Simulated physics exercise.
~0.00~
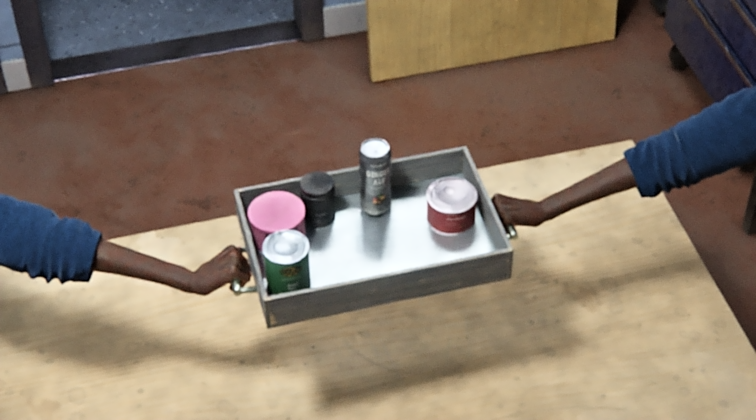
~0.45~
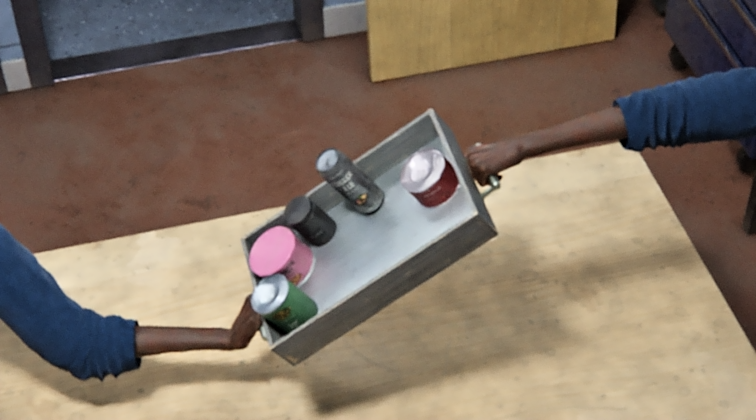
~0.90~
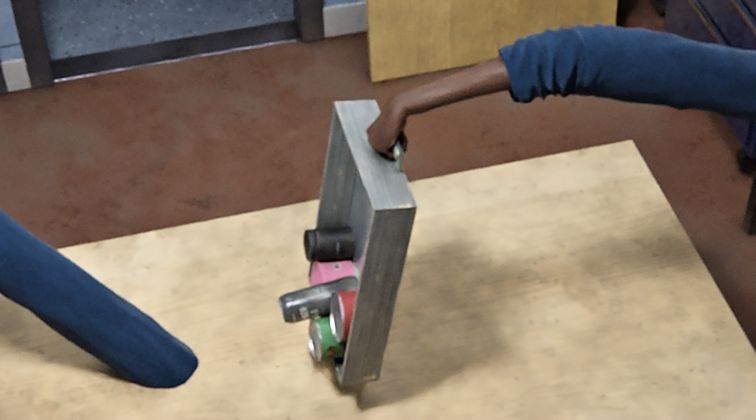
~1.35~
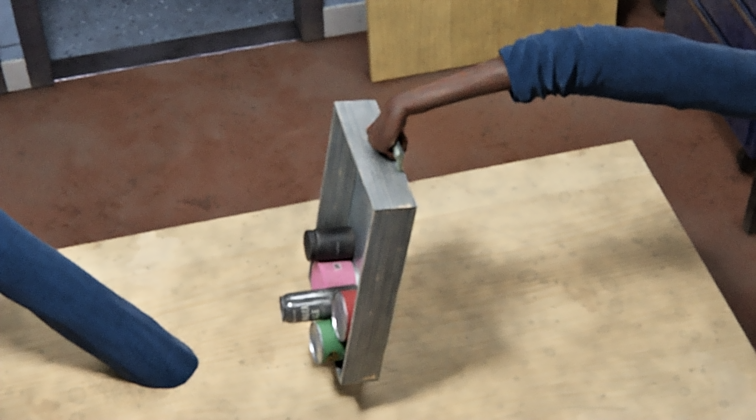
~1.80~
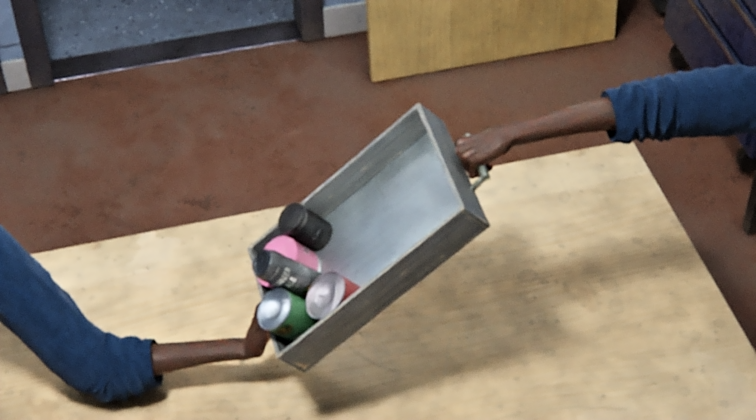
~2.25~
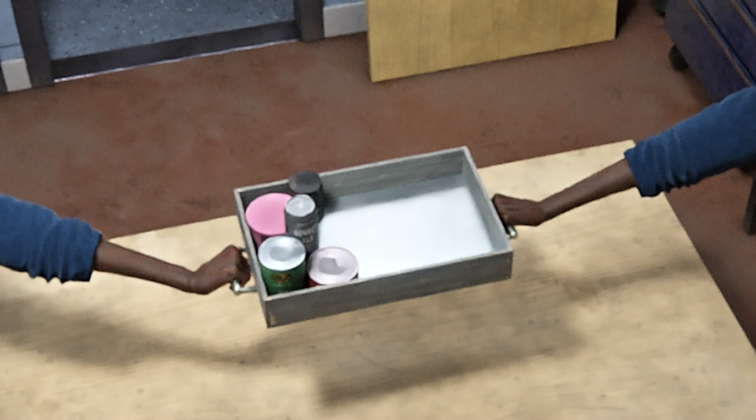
A grey open crate is held by its end handles above a pale wooden table, seen from above, with a reddish-brown floor behind. Inside, a pink tub, green tin and black jar stand toward the left, a grey can stands near the middle, and a red tub sits at the right. Two blue-sleeved arms tip the crate steeply, left side down, and the grey can and red tub slide into the others at the low end. The crate pauses nearly on end, then swings back to level. All five containers finish upright inside, clustered at the left.
